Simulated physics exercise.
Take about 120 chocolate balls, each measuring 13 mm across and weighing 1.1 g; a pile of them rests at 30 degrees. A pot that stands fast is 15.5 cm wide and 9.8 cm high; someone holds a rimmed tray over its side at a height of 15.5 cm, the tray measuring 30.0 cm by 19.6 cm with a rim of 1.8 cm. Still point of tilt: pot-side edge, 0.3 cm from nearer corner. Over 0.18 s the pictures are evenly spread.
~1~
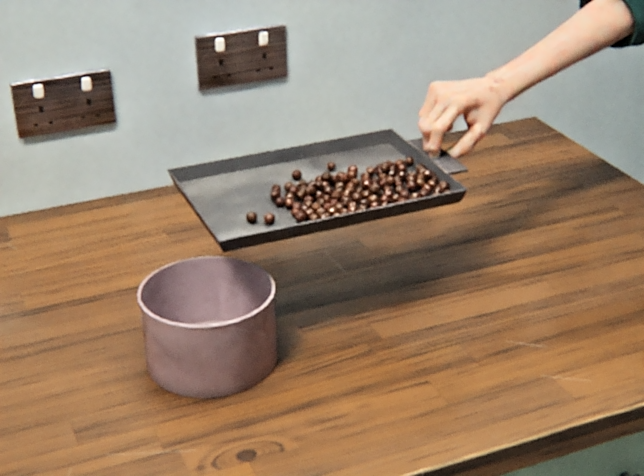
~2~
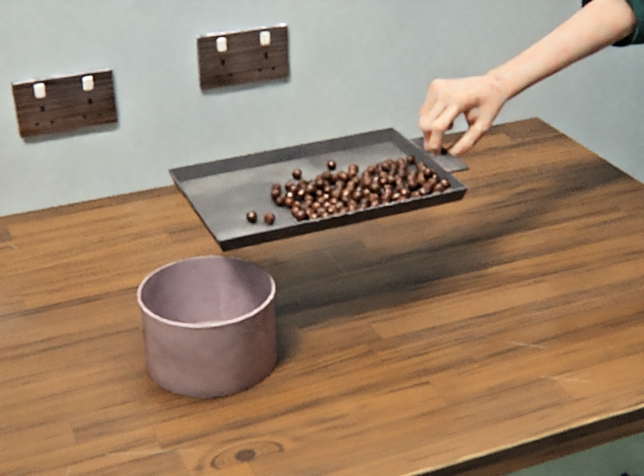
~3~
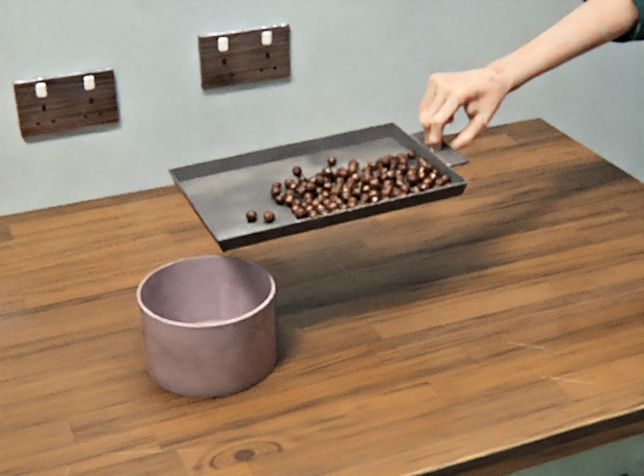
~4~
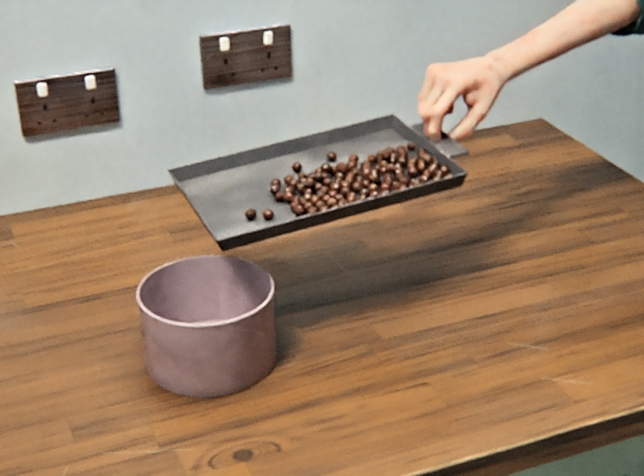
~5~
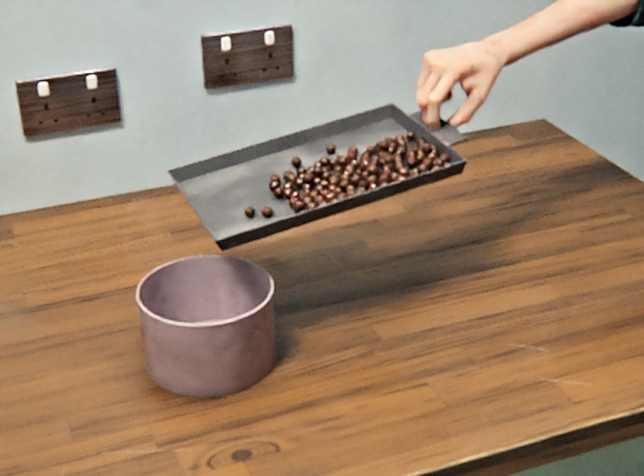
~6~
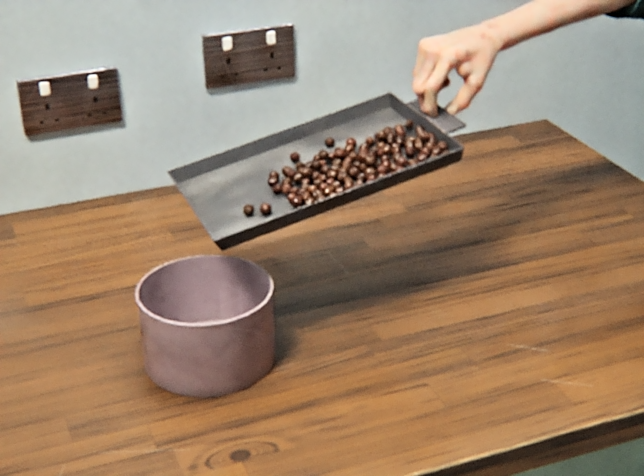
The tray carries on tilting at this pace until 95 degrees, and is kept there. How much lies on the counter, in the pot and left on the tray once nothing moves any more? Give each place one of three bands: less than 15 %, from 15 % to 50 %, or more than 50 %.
My prediction: Counter: More than the rest combined; pot: A reasonable amount; left on the tray: A meager amount.
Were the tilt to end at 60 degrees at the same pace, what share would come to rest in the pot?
20 %.
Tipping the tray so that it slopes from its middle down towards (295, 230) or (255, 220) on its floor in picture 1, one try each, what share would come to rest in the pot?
Around 40 % for the first direction, around 80 % for the second.
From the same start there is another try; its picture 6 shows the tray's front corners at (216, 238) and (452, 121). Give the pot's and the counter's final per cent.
Per cent by place - pot 45, counter 55.
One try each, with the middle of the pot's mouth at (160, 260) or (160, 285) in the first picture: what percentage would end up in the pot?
First try around 65 %, second around 60 %.
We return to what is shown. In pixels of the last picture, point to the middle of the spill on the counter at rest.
The middle of the spill sits at roughly (113, 302).
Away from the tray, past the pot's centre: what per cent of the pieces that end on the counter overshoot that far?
Near 80 in a hundred.
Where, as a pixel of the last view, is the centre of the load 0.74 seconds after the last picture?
(172, 250), roughly.
Then, 0.44 s after the last picture, tilt 51 degrees; the tray holds 100 %, the pot 0 %.
Then, 0.74 s after the last picture, tilt 78 degrees; the tray holds 40 %, the pot 20 %.
Then, 1.14 s after the last picture, tilt 95 degrees; the tray holds 0 %, the pot 40 %.
In the end, counter 60 %, pot 40 %, tray 0 %.
